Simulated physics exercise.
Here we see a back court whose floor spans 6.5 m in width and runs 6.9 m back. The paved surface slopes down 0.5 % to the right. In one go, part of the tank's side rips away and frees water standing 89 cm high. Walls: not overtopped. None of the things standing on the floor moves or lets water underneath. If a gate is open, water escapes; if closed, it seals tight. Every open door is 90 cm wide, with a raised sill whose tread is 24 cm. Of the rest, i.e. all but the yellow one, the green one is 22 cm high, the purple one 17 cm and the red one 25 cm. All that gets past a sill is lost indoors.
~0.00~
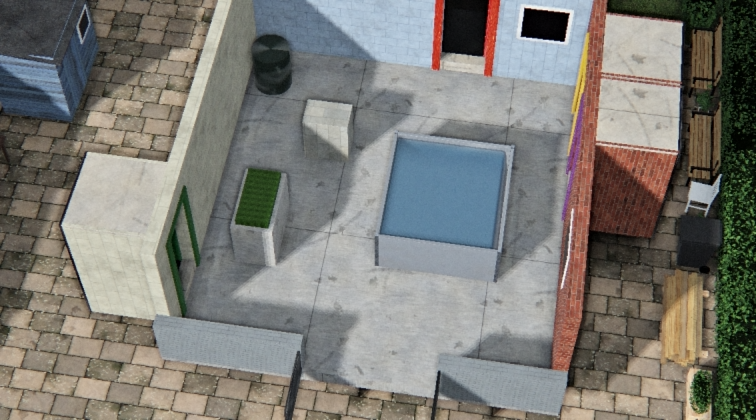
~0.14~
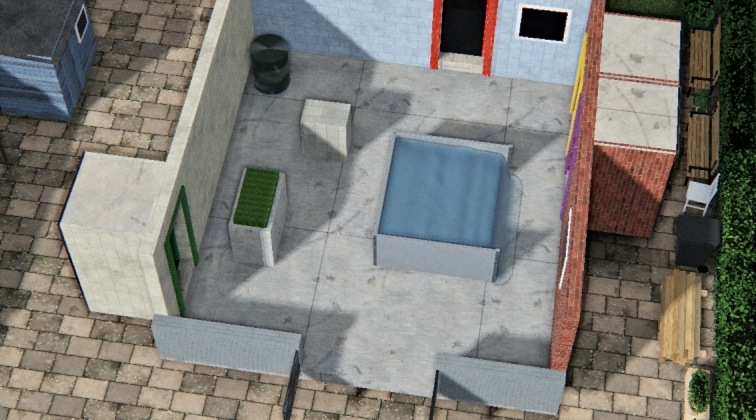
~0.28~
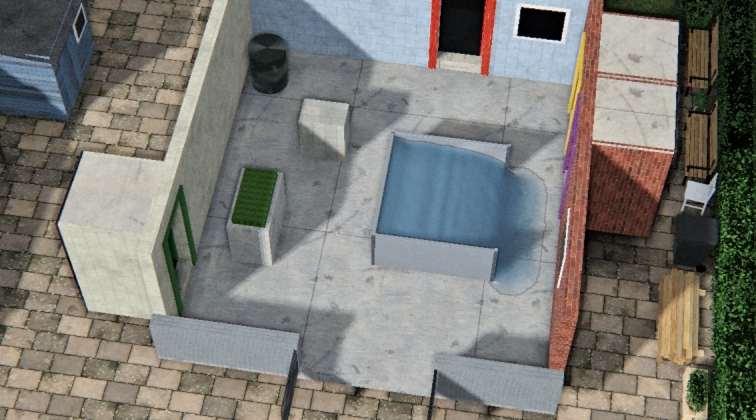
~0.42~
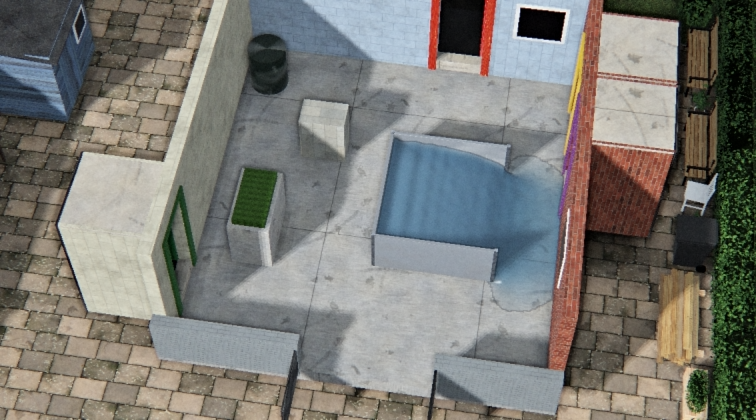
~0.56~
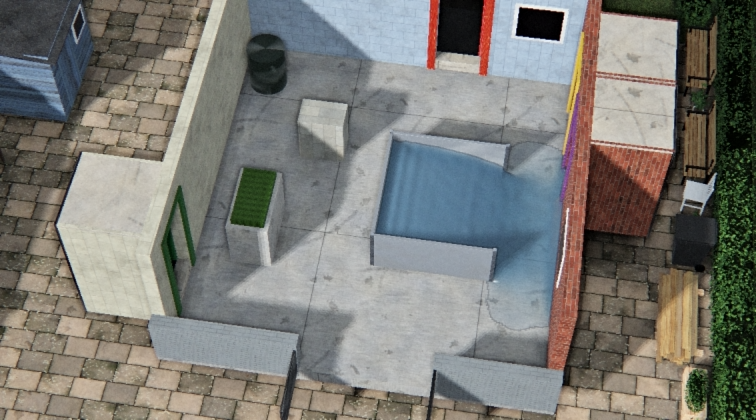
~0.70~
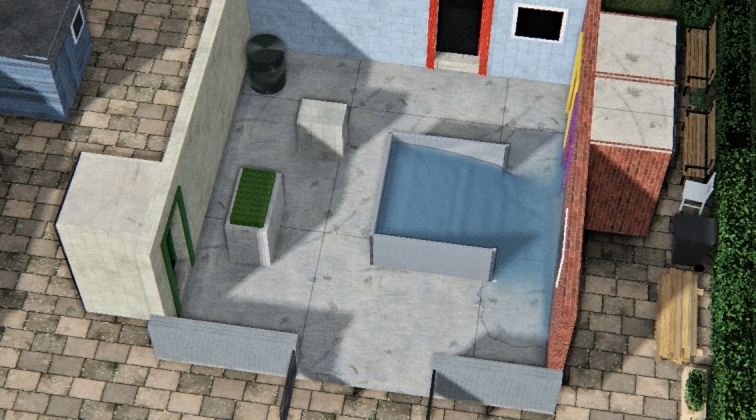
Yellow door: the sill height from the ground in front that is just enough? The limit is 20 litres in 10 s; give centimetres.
14 cm.
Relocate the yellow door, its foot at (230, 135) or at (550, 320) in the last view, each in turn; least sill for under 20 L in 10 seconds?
Around 10.5 and 25 cm respectively.
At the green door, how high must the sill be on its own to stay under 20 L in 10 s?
Roughly 11.5 cm at the green door.
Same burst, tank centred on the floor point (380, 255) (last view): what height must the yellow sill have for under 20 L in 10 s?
A height near 14.5 cm.
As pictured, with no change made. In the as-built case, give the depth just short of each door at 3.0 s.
Depths in cm - green: 0, yellow: 13, purple: 26, red: 16.
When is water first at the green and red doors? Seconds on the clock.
The front reaches green at 3.6 s and red at 2.0 s.
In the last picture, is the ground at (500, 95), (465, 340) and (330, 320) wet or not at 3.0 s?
In that order: Flooded, flooded, flooded.
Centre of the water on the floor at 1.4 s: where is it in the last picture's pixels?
Around (485, 230).
After 1.4 s water covers 20 % of the floor, deepest (64 cm) near (546, 242); 15 cm at the yellow door, 1 litre in over its 9 cm sill.
After 3.0 s water covers 50 % of the floor, deepest (38 cm) near (544, 382); 13 cm at the yellow door, 27 litres in over its 9 cm sill.
After 10.0 s water covers 100 % of the floor, deepest (14 cm) near (263, 352); 9 cm at the yellow door, 73 litres in over its 9 cm sill.
At the yellow door as built, the water arrived by 0.8 s and peaked near 16 cm at 2.0 s.
With a sill of 11.5 cm, 39 litres would have come in within the 10 s; with 16 cm, 10 litres. So under 20 litres takes about 14 cm.
